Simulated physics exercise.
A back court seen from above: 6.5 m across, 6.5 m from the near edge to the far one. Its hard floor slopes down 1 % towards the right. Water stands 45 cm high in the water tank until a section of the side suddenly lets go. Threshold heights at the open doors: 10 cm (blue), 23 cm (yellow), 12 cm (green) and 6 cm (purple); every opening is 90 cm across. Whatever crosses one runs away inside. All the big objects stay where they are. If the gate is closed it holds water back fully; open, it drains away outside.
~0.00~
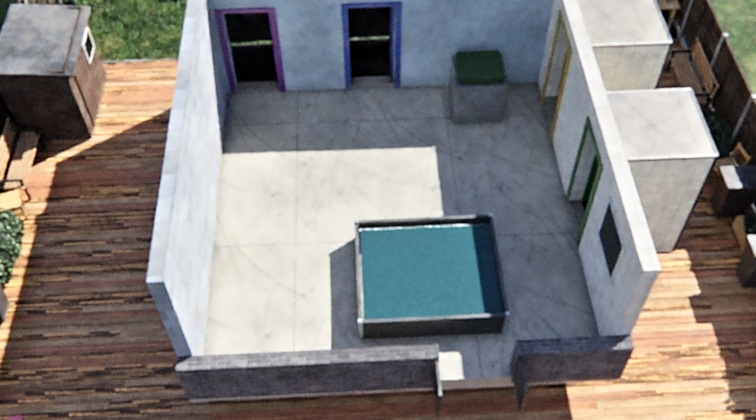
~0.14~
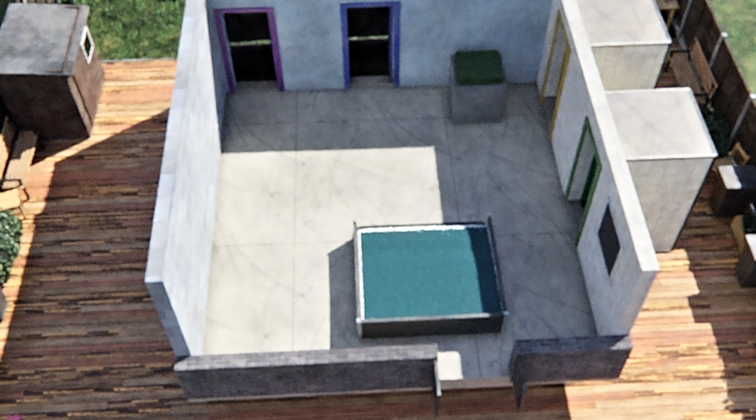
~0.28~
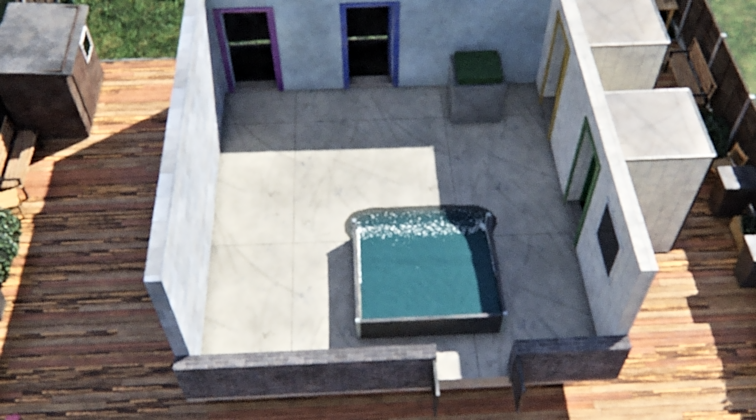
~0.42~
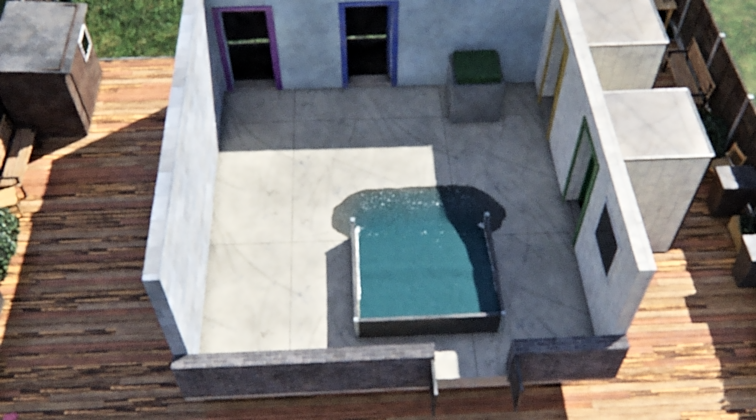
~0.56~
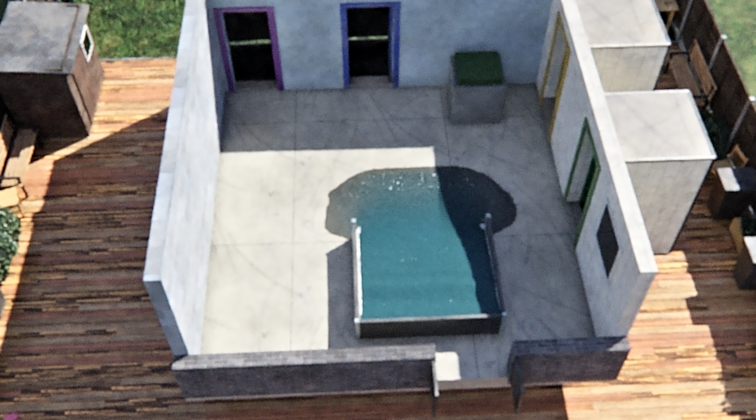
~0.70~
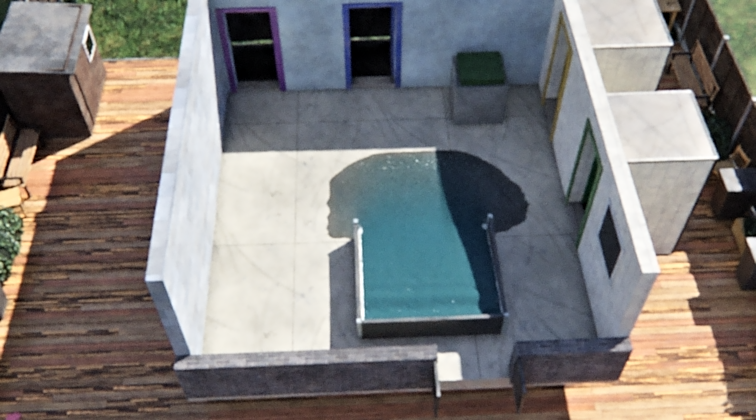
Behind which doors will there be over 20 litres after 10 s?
Within that time: At the blue door it goes over the limit; at the yellow door it keeps below the limit; at the green door it stays under the limit; at the purple door it exceeds the limit.
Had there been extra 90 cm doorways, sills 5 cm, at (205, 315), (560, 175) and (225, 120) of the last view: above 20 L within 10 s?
In that order: Below, above, over.
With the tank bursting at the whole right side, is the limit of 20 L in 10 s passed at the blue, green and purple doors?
Against that limit: Blue below, green past it, purple under.
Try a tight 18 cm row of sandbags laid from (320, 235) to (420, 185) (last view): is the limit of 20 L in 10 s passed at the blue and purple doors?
Against that limit: Blue below, purple not over.
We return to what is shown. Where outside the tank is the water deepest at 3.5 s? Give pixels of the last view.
Around (530, 84).
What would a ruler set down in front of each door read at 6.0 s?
Depths in cm: Blue 7, yellow 11, green 6, purple 11.
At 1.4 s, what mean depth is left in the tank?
Roughly 25 cm on average.
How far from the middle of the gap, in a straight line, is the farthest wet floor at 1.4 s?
About 4.0 m.
After 1.4 s water covers 35 % of the floor and is deepest (20 cm) near (454, 231); blue door not reached, yellow door not reached, green door not reached, purple door not reached.
After 2.2 s water covers 45 % of the floor and is deepest (26 cm) near (436, 92); blue door 19 cm at the sill, 10 L in, yellow door 10 cm at the sill, 0 L in, green door not reached, purple door not reached.
After 3.5 s water covers 55 % of the floor and is deepest (26 cm) near (530, 84); blue door 18 cm at the sill, 61 L in, yellow door 16 cm at the sill, 0 L in, green door not reached, purple door 9 cm at the sill, 0 L in.
After 6.0 s water covers 70 % of the floor and is deepest (14 cm) near (530, 84); blue door 7 cm at the sill, 84 L in, yellow door 11 cm at the sill, 0 L in, green door 6 cm at the sill, 0 L in, purple door 11 cm at the sill, 22 L in.
After 10.0 s water covers 100 % of the floor and is deepest (11 cm) near (603, 360); blue door 6 cm at the sill, 84 L in, yellow door 6 cm at the sill, 0 L in, green door 6 cm at the sill, 0 L in, purple door 4 cm at the sill, 35 L in.
